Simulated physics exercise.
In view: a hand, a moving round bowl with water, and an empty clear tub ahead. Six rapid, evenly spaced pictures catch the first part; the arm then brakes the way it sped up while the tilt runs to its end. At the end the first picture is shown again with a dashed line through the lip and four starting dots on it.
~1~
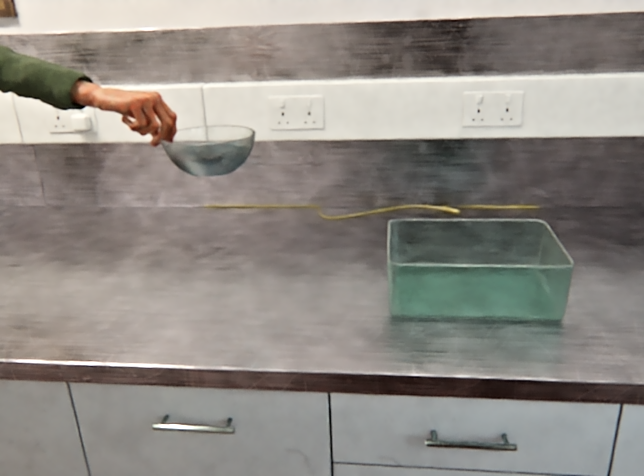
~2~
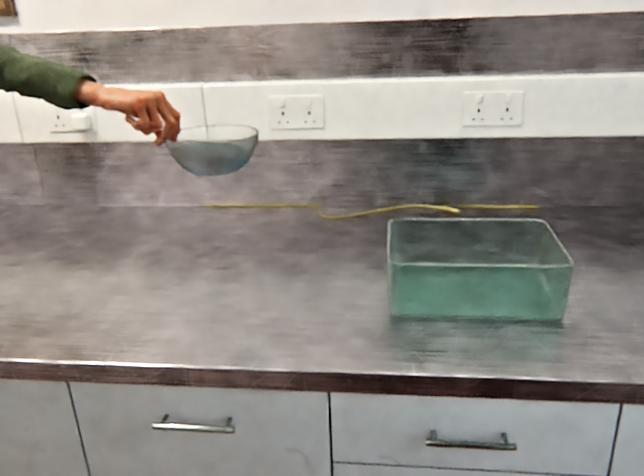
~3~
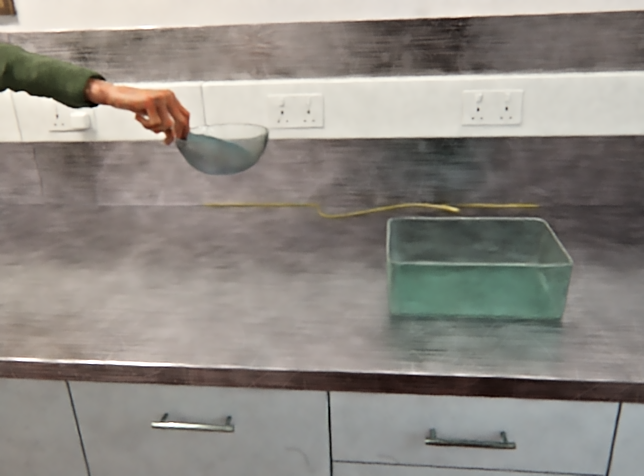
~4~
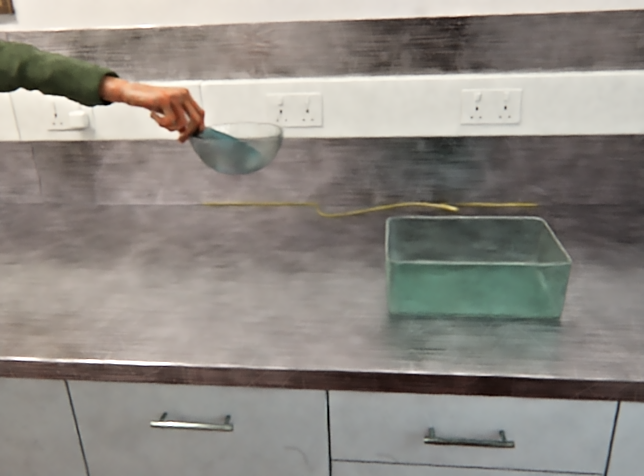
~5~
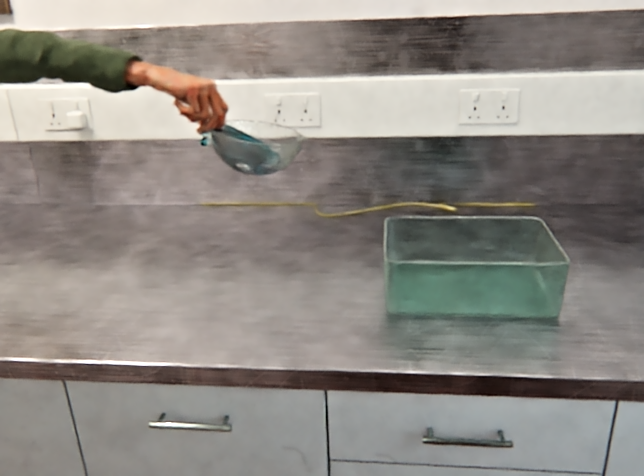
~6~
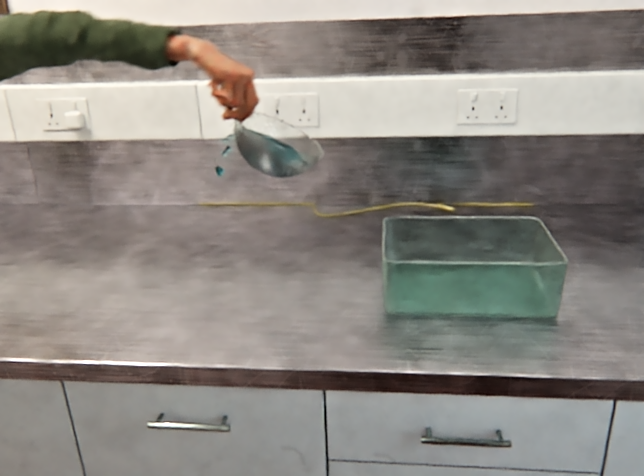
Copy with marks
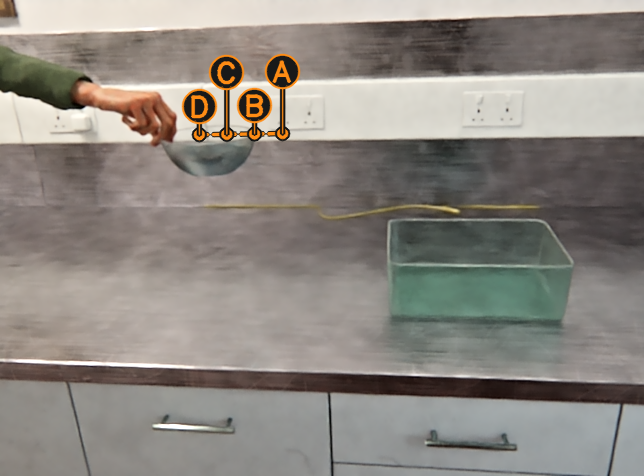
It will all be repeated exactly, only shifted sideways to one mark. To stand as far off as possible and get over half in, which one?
Go for C.
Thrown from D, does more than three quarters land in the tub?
No, less.
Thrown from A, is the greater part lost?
No, not at all.
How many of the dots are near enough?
Three of the four.
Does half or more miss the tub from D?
Yes, that goes wrong.
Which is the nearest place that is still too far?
That would be D.
On the marked copy, A at (282, 133); B at (254, 133); C at (226, 134); D at (199, 134).
If A is chosen, about 76 % lands in the tub, 6 % falls short and 18 % goes beside or beyond.
If B is chosen, about 77 % lands in the tub, 7 % falls short and 17 % goes beside or beyond.
If C is chosen, about 69 % lands in the tub, 23 % falls short and 8 % goes beside or beyond.
If D is chosen, about 31 % lands in the tub, 63 % falls short and 6 % goes beside or beyond.
